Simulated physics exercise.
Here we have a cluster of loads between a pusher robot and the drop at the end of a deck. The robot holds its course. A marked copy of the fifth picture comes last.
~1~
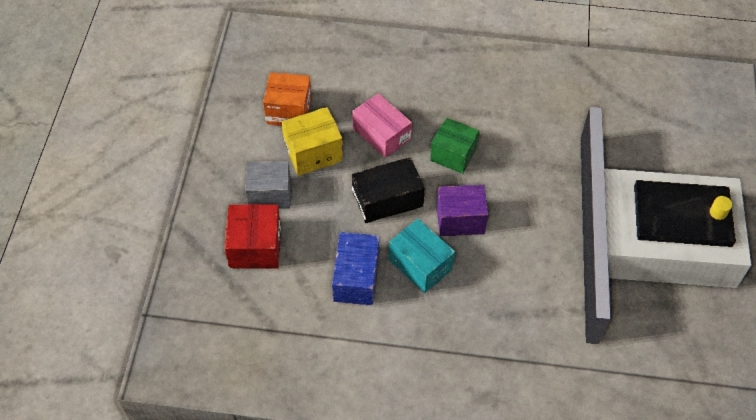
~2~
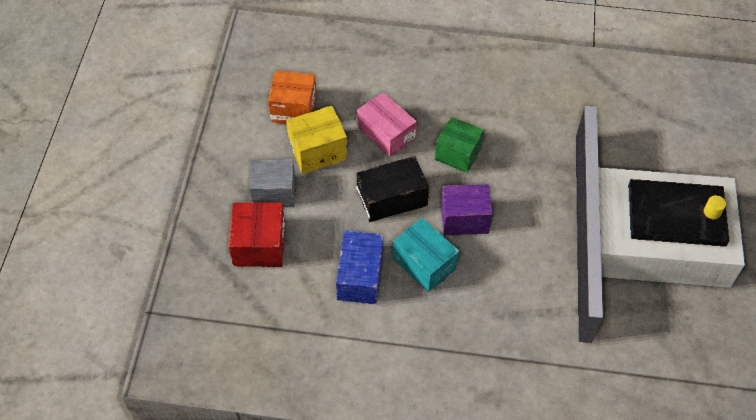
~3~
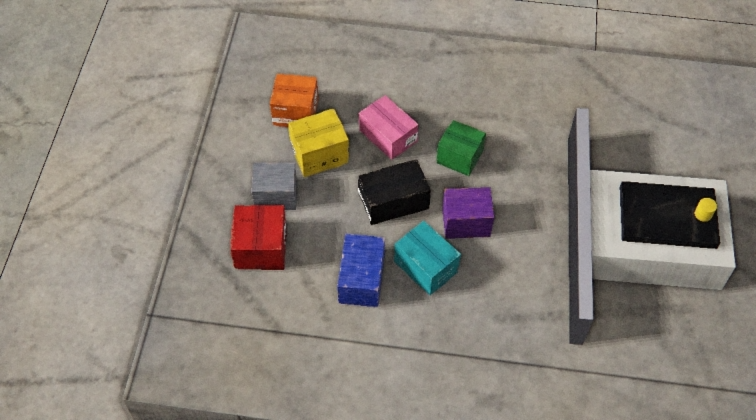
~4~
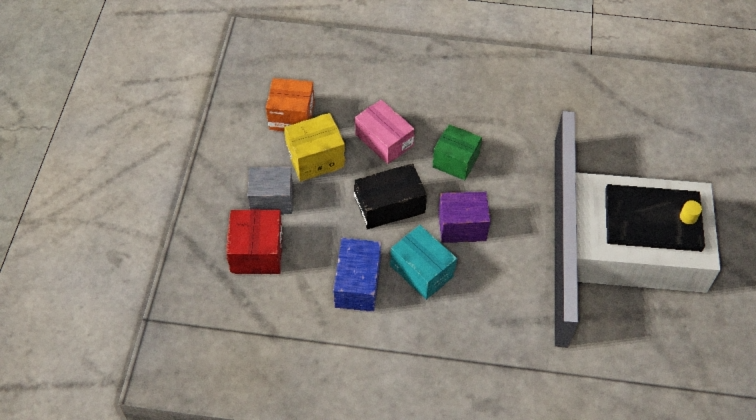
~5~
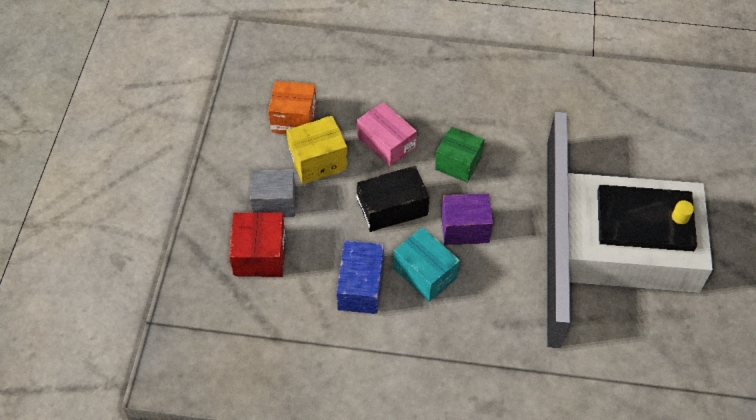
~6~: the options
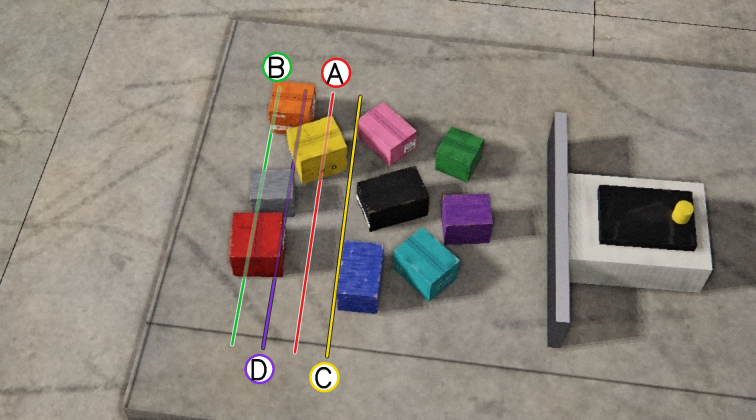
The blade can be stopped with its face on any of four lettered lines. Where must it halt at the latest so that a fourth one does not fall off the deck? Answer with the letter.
Up to line B.
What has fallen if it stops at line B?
The grey crate.
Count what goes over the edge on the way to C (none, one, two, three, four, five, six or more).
In all, none.
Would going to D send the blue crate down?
By then, no.
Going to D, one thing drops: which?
It is the grey crate.
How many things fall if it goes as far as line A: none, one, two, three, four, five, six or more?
The count is none.
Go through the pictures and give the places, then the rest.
In the first picture, blue crate (356, 268); black box (388, 190); purple crate (462, 210).
In the second picture, robot (671, 211); orange parcel (293, 99).
In the third picture, robot (661, 213); pink box (388, 128).
In the fourth picture, robot (647, 216); turquoise box (423, 262).
In the fifth picture, robot (639, 216); yellow box (317, 150); blue crate (361, 277); black box (393, 198).
On the marked copy, A at (316, 212); B at (258, 205); C at (345, 216); D at (286, 209).
Following B. Soon after the start, robot (527, 203); turquoise box (407, 260); green parcel (428, 158).
Later, robot (418, 191); grey crate (212, 186); red parcel (245, 247).
In the end, robot (333, 181); grey crate over the edge; black box (185, 167); one fallen.
As for the rest, A is within the limit but short; C is within the limit but short; D is within the limit but short.
